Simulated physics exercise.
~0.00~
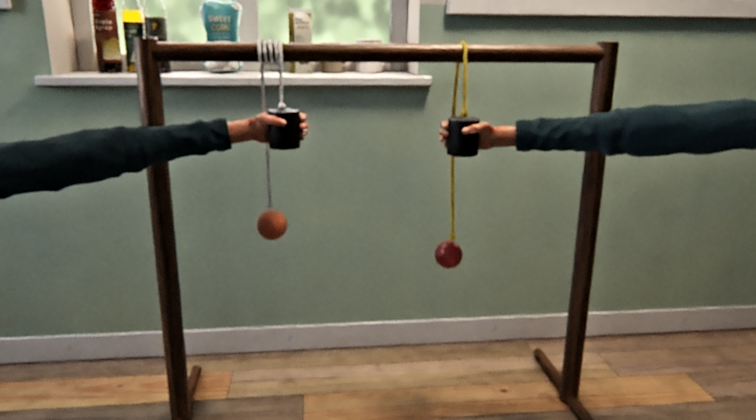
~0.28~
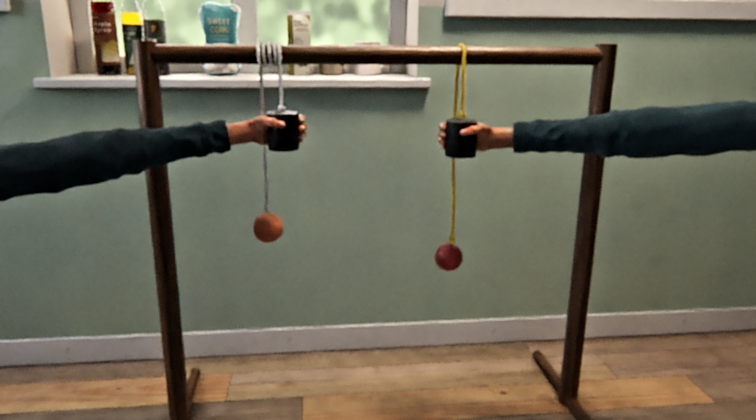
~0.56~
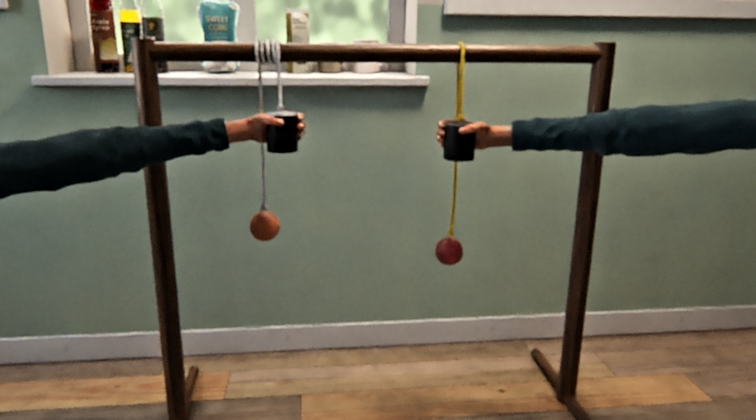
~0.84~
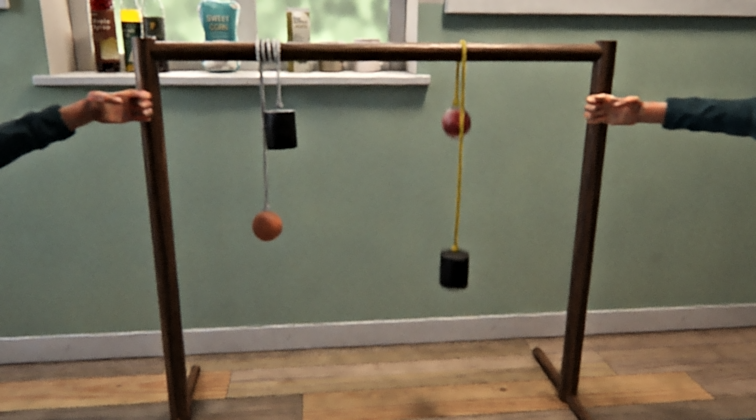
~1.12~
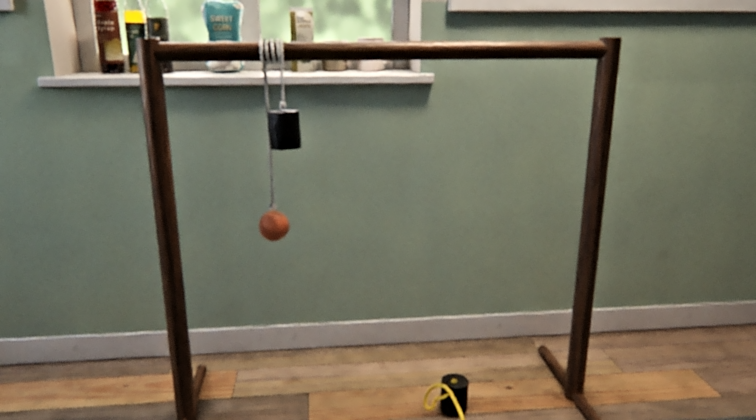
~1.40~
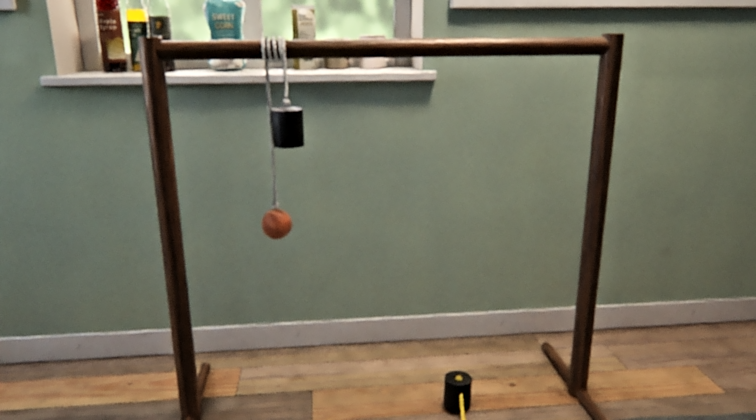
Two black cylinders hung over a wooden rail on cords with reddish balls at the other ends, and when the hands let go, the right one dropped to the floor with its yellow cord, while the left one stayed hanging.
